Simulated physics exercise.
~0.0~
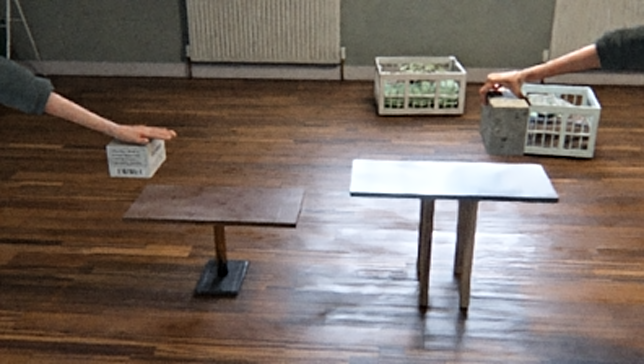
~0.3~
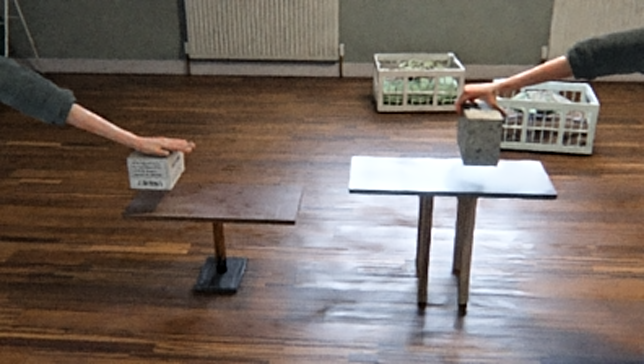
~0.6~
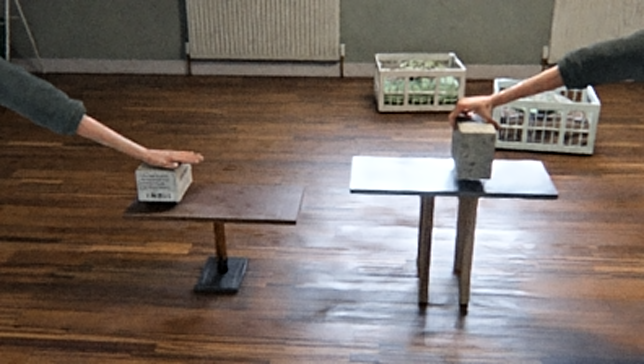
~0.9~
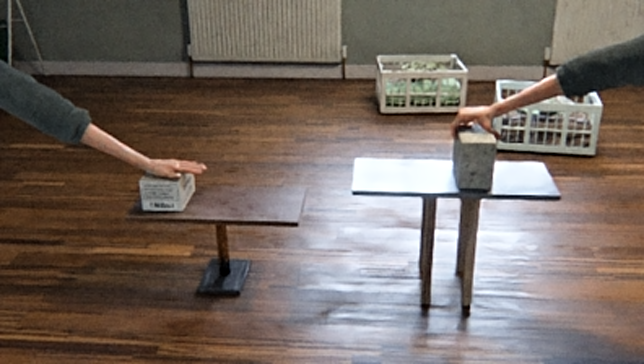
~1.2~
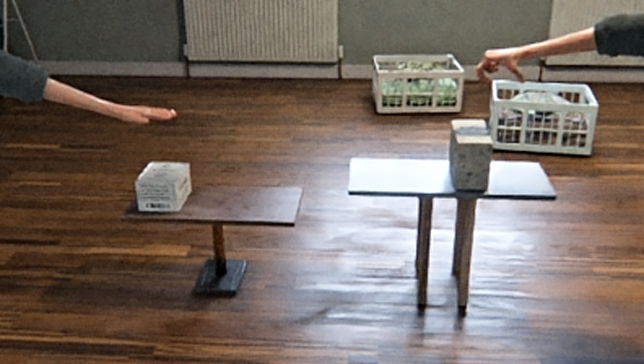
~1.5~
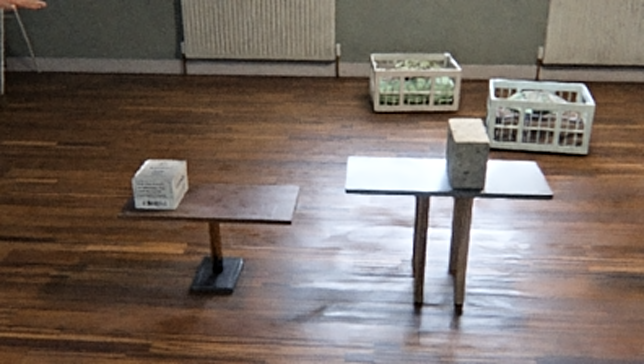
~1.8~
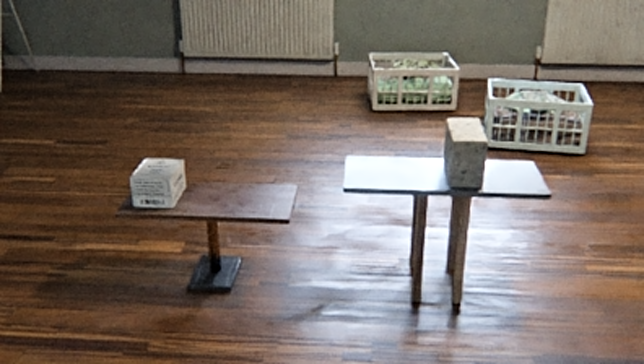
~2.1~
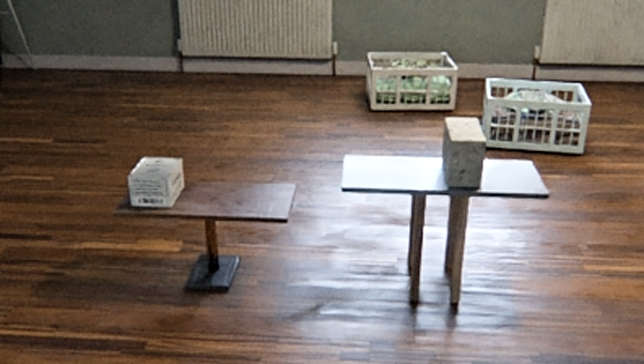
On a dark wooden floor, two hands lower a white box onto the left end of a brown stand and a grey block onto a grey trestle, then let go and withdraw, leaving both pieces standing steady with their loads in place.
